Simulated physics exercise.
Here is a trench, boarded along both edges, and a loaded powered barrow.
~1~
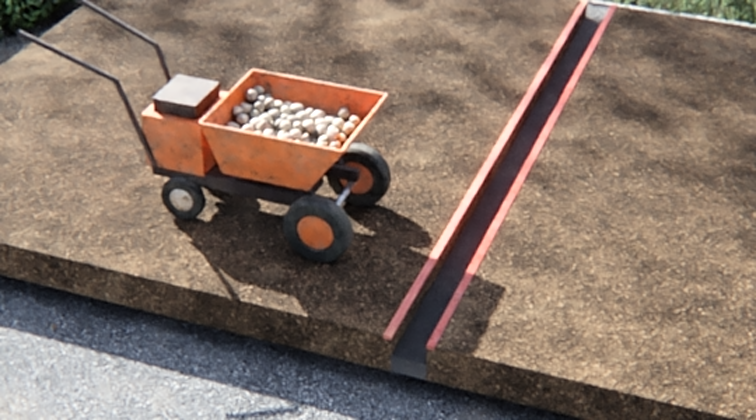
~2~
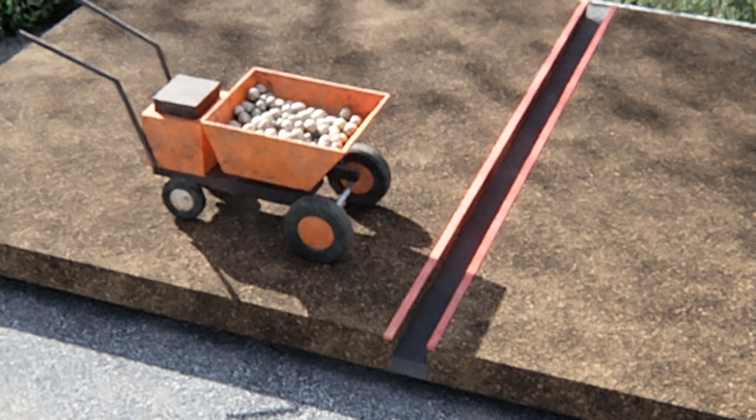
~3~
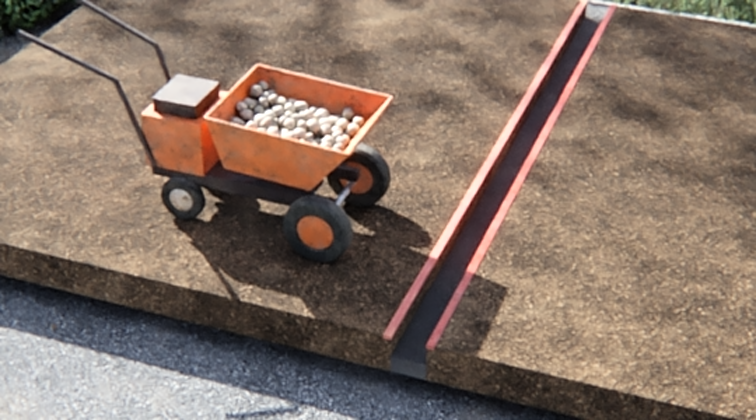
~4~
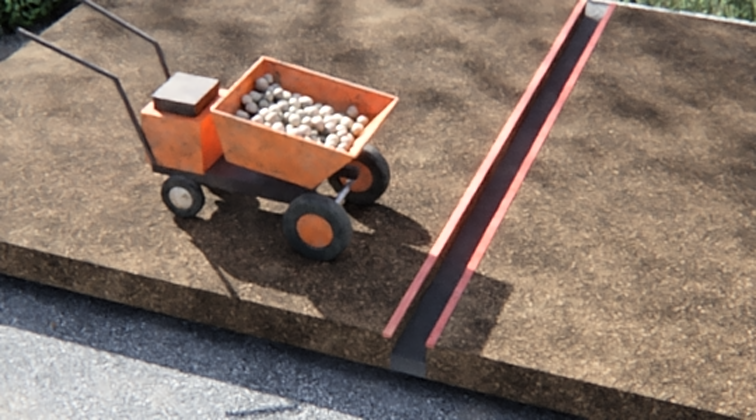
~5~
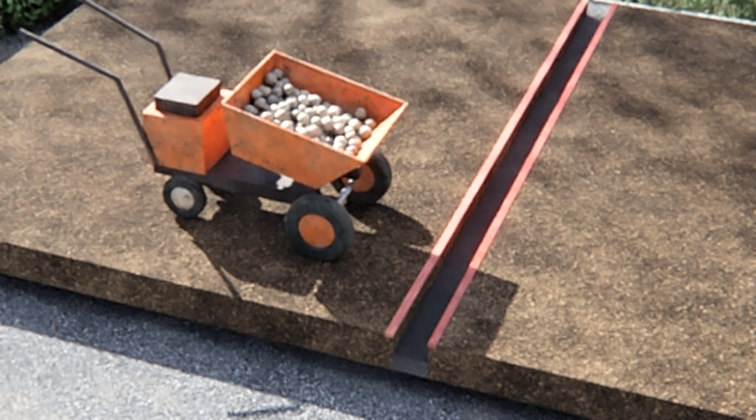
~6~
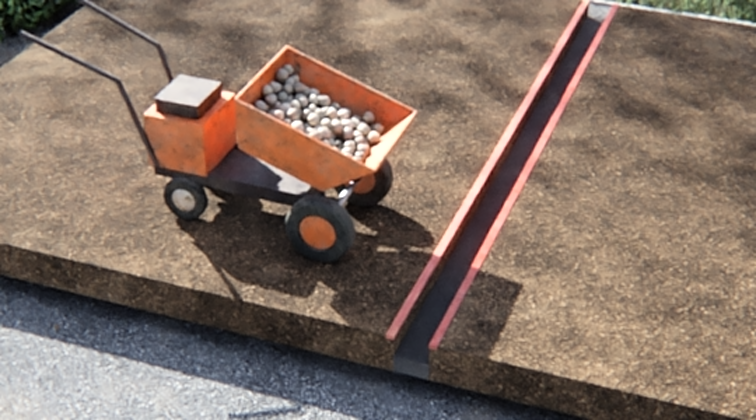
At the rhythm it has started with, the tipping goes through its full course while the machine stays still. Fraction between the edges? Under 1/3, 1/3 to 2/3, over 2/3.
I predict the trench will see a third to two thirds of the load.
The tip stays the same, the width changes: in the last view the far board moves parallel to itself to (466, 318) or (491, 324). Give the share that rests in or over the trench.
In turn 70 and 90 in a hundred.
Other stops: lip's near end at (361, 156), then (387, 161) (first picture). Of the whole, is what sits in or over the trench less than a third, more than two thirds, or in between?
Record - trial one: Between a third and two thirds; trial two: Less than a third.
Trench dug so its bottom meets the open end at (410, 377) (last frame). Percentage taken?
I'd guess about 70 %.
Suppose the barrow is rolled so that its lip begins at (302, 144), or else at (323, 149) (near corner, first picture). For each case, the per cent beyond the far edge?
The first gives close to 10 per cent and the second 10 per cent.
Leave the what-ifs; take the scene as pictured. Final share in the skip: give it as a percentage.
Estimate: Some 10 %.
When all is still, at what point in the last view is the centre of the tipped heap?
Around (467, 253), give or take.
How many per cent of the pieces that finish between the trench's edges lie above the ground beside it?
Roughly 35 %.
Shortly afterwards, skip tipped steeply; the whole lot in the skip.
Next, skip tipped right over; the bulk in the skip; only a few short of the trench; near a quarter in or heaped over the trench; only a few beyond it; only a few falling.
Some moments later, skip tipped right over; near a quarter in the skip; only a few short of the trench; near half in or heaped over the trench; near a quarter beyond it.
In the end, skip tipped right over; a little in the skip; a little short of the trench; near half in or heaped over the trench; near a quarter beyond it.
